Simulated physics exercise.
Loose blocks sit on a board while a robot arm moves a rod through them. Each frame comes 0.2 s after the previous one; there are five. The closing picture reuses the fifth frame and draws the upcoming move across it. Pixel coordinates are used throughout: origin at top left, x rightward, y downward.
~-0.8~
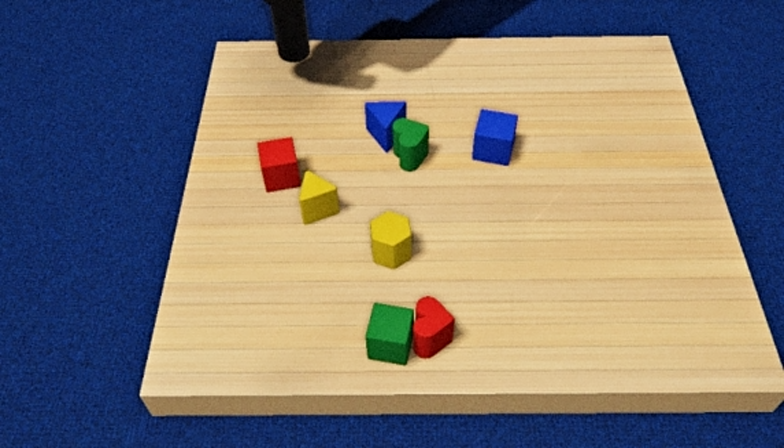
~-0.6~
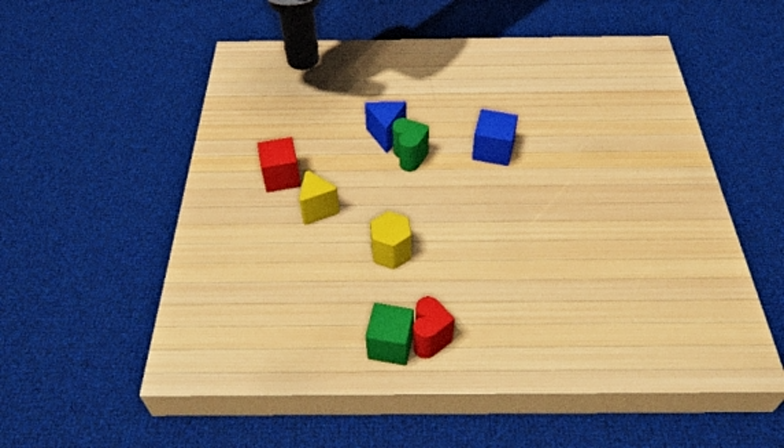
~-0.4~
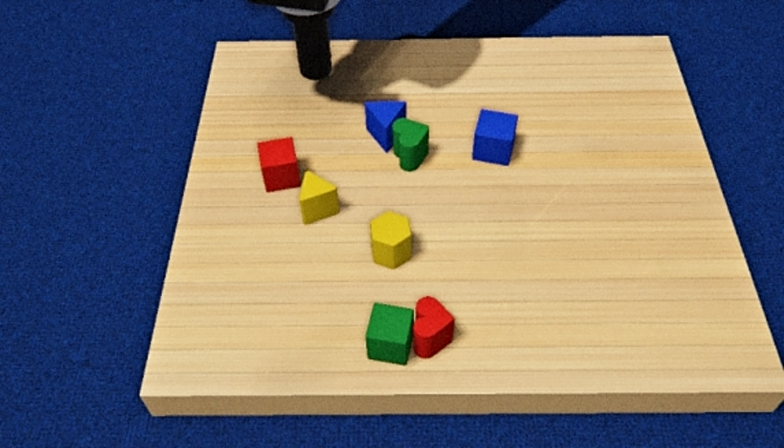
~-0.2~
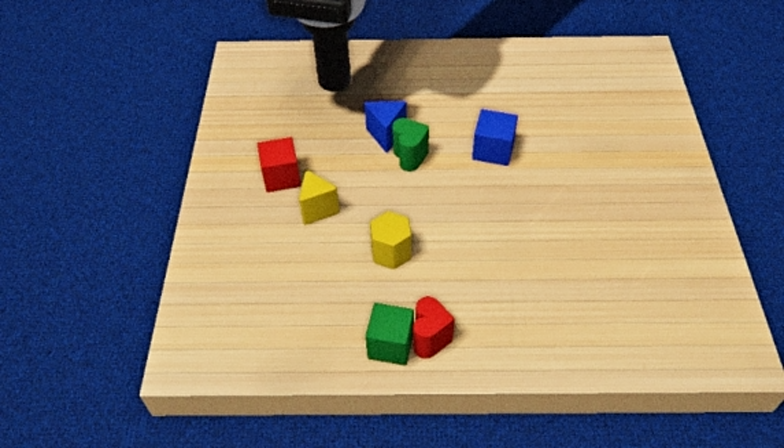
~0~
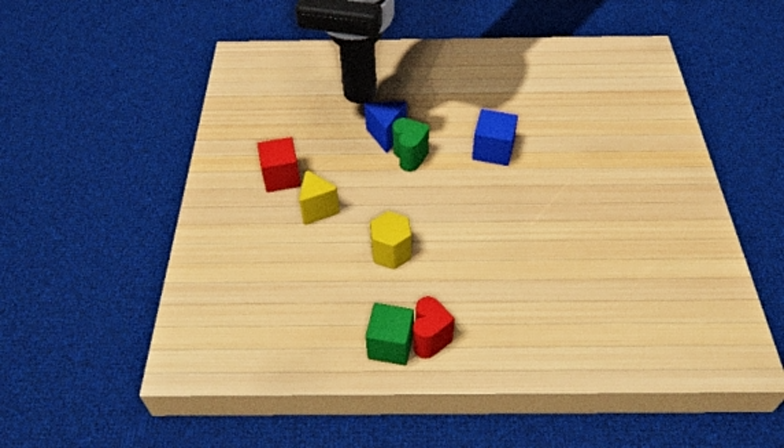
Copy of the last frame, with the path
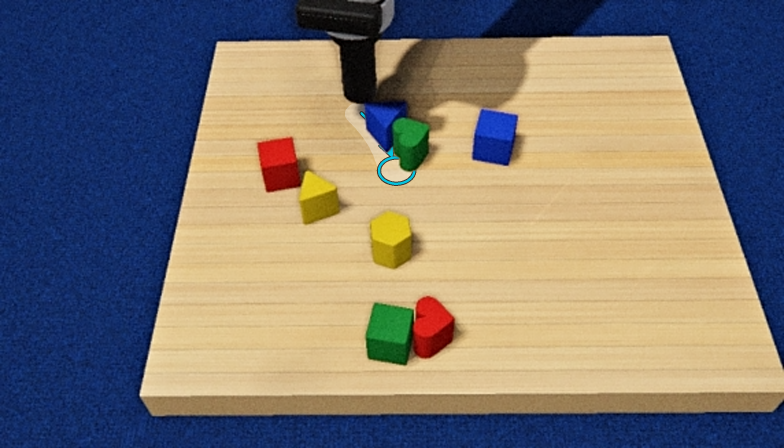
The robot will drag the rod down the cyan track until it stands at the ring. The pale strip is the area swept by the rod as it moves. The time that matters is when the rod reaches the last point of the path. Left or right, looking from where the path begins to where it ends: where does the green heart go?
Left side.
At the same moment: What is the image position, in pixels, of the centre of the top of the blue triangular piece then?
I'd place it at (406, 167), taking the centre of its top.
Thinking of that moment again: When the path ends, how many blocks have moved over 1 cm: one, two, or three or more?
My answer is two.
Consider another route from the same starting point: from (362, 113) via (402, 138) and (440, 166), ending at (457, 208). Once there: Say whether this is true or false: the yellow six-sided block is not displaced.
Answer: True.
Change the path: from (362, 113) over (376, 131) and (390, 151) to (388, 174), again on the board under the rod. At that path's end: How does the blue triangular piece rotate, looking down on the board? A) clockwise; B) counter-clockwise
That would be B.
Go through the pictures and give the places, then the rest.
In the first frame, lower end of the rod at (294, 53), tops of blocks, yellow triangular piece at (314, 185), blue triangular piece at (386, 110), green heart at (410, 131).
In the second frame, rod at (303, 61), blocks as before.
In the third frame, rod at (316, 71), blocks as before.
In the fourth frame, rod at (335, 82), blocks as before.
In the fifth frame, rod at (360, 93), yellow triangular piece at (314, 185), blue triangular piece at (386, 110), green heart at (410, 131).
The drawn path runs from (362, 113) by way of (383, 139) to (397, 170).
What follows on the original path. Halfway along, rod at (383, 120); blue triangular piece at (392, 134), turned 20° anticlockwise; green heart at (423, 134), turned 10° clockwise.
At the end, rod at (396, 151); yellow triangular piece not moved; blue triangular piece at (406, 167), turned 25° anticlockwise; green heart at (427, 135).
